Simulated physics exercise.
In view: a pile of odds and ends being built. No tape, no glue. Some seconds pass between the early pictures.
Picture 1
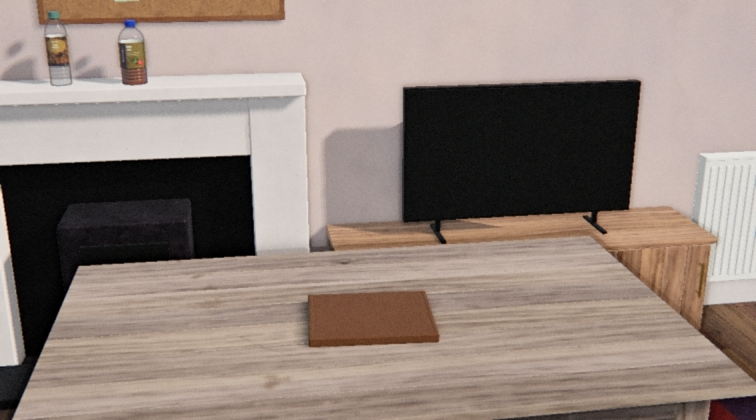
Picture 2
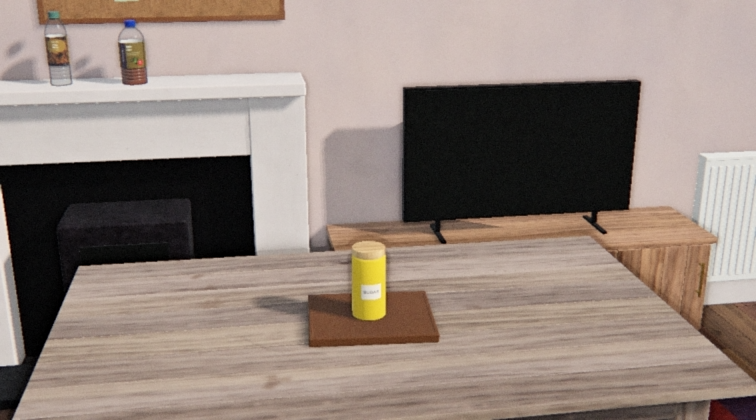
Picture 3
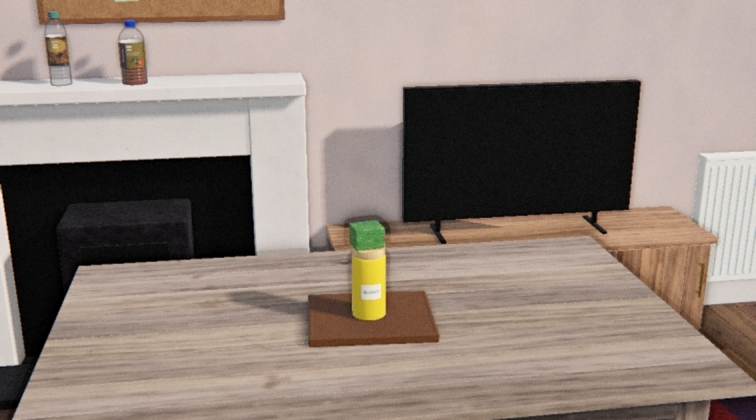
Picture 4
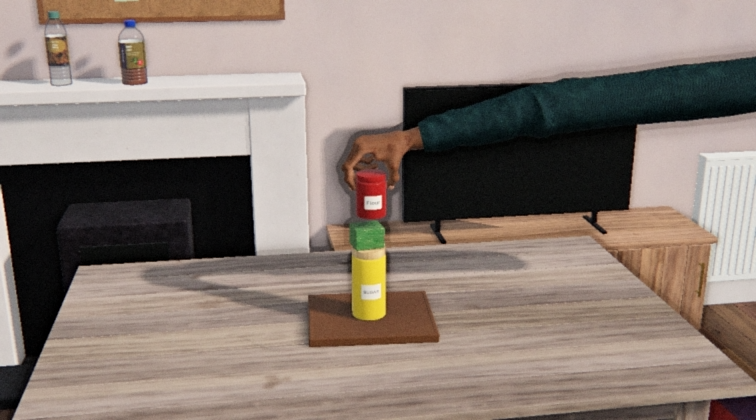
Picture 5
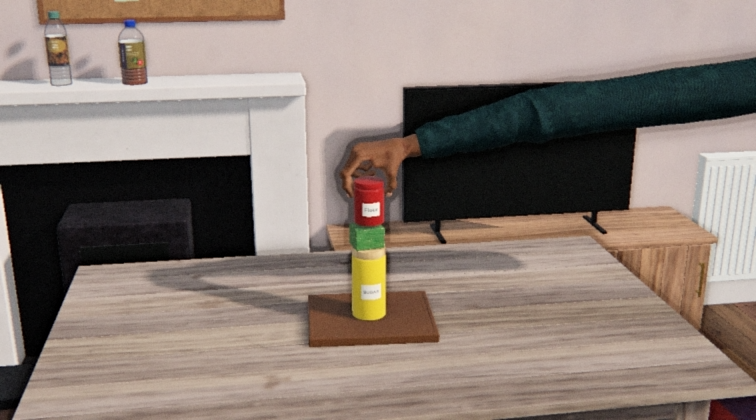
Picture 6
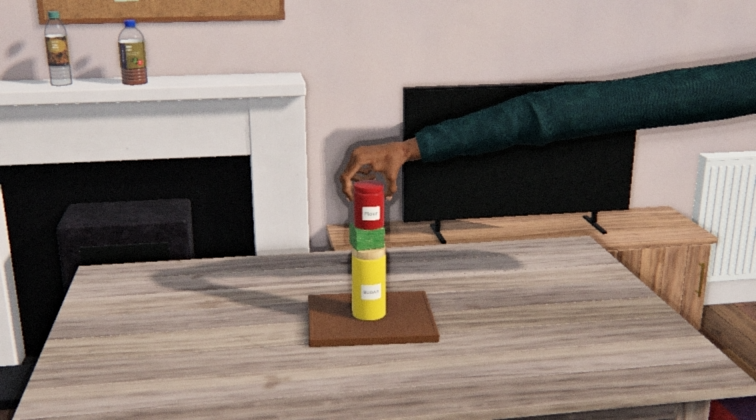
In a living room with a white fireplace at left and a black television at right, a fixed view looks slightly down on a grey wooden table. A yellow jar appears on a brown tray, then a green block on its lid. From the right, a hand in a dark teal sleeve lowers a red jar slightly onto the block, still holding it.
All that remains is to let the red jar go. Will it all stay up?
As it turns out, it keeps its balance.
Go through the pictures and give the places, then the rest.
In the first frame, the last thing is not in view yet.
In the second frame, the last thing is not in view yet; brown tray (371, 317).
In the third frame, the last thing is not in view yet; green block (367, 236).
In the fourth frame, still above its spot; red jar (371, 194); yellow jar (369, 281).
In the fifth frame, still above its spot; red jar (369, 201); brown tray (371, 317).
In the sixth frame, set down, still held; red jar (369, 205); green block (367, 236).
Then, 0.20 s after the last picture, nothing has stirred.
Then, 0.40 s after the last picture, red jar resting near (369, 205).
At rest, all 4 in place. Seen from the same camera at the end, red jar near (369, 205). The pile stays up.
